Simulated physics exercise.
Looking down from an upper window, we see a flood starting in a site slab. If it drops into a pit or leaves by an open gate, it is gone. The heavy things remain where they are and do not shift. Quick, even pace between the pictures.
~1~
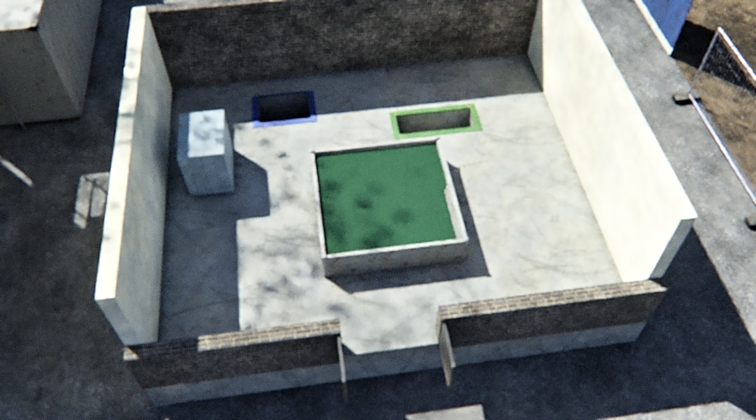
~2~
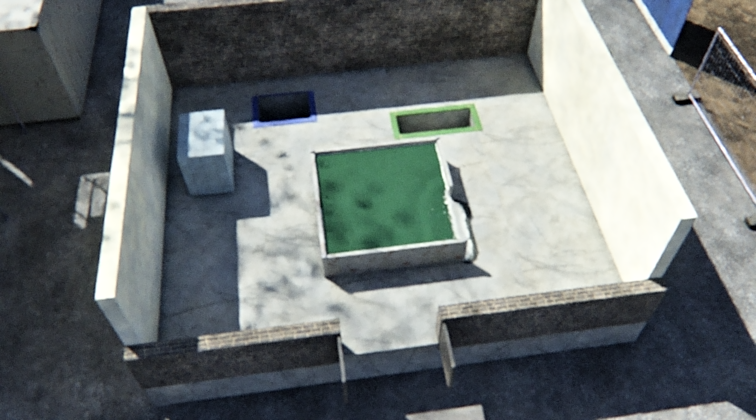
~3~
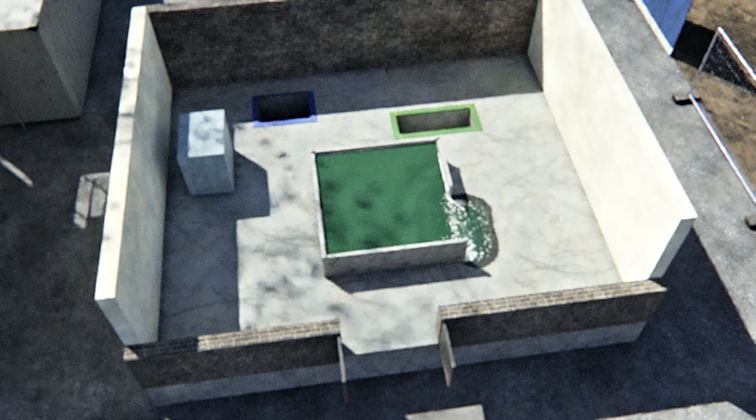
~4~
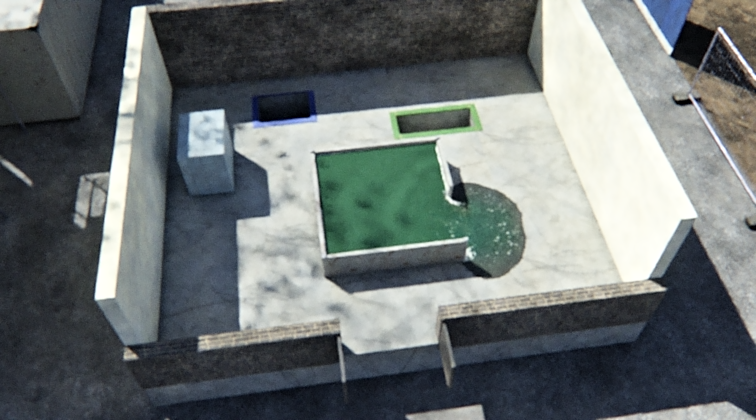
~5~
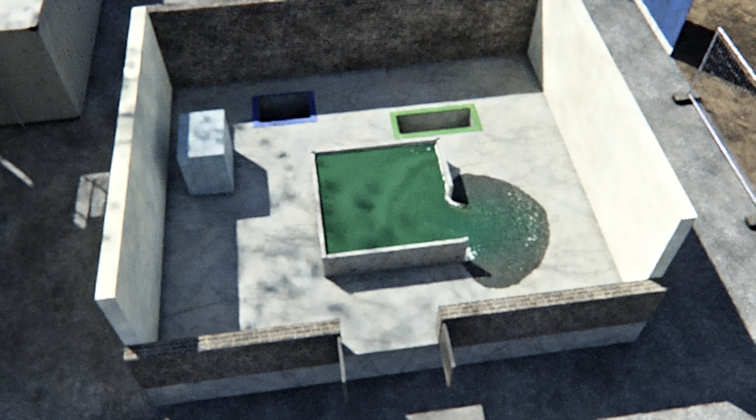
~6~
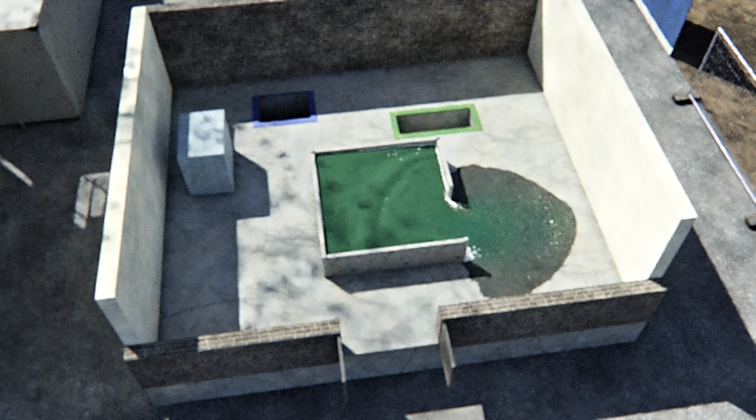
Green water pours from a gap in the tank's right side and spreads rightward across the slab.
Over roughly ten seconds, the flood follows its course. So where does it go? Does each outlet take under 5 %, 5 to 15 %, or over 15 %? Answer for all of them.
Answer: The gate takes under 5 %; the blue pit takes under 5 %; the green pit takes 5 to 15 %.
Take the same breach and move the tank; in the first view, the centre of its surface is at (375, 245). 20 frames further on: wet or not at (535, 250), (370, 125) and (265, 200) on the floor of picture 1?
Looking at all three, I'd call them swamped, bone dry, bone dry.
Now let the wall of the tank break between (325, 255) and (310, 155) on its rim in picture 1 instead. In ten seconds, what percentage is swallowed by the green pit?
Near 2 per cent for green.
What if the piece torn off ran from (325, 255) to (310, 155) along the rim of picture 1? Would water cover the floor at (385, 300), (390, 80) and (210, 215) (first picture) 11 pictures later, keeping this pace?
Result, in sequence: Untouched by the flood; untouched by the flood; inundated.
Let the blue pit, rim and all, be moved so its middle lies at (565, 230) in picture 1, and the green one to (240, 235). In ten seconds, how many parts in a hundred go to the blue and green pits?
The blue pit ends up with 50 per cent, the green pit with 0 per cent.
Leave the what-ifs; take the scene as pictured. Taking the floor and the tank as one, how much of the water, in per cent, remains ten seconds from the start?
Roughly 88 parts in a hundred.
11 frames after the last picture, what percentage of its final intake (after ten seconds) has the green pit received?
I get 0 per cent.
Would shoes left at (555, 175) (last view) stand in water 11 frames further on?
That spot: Soaked.
A moment on, water covers 15 % of the floor; the gate 0 %, the blue pit 0 %, the green pit 0 %.
Next, water covers 20 % of the floor; the gate 0 %, the blue pit 0 %, the green pit 0 %.
Then, water covers 30 % of the floor; the gate 0 %, the blue pit 0 %, the green pit 0 %.
Later, water covers 55 % of the floor; the gate 1 %, the blue pit 0 %, the green pit 2 %.
In the end, water covers 80 % of the floor; the gate 2 %, the blue pit 3 %, the green pit 8 %.
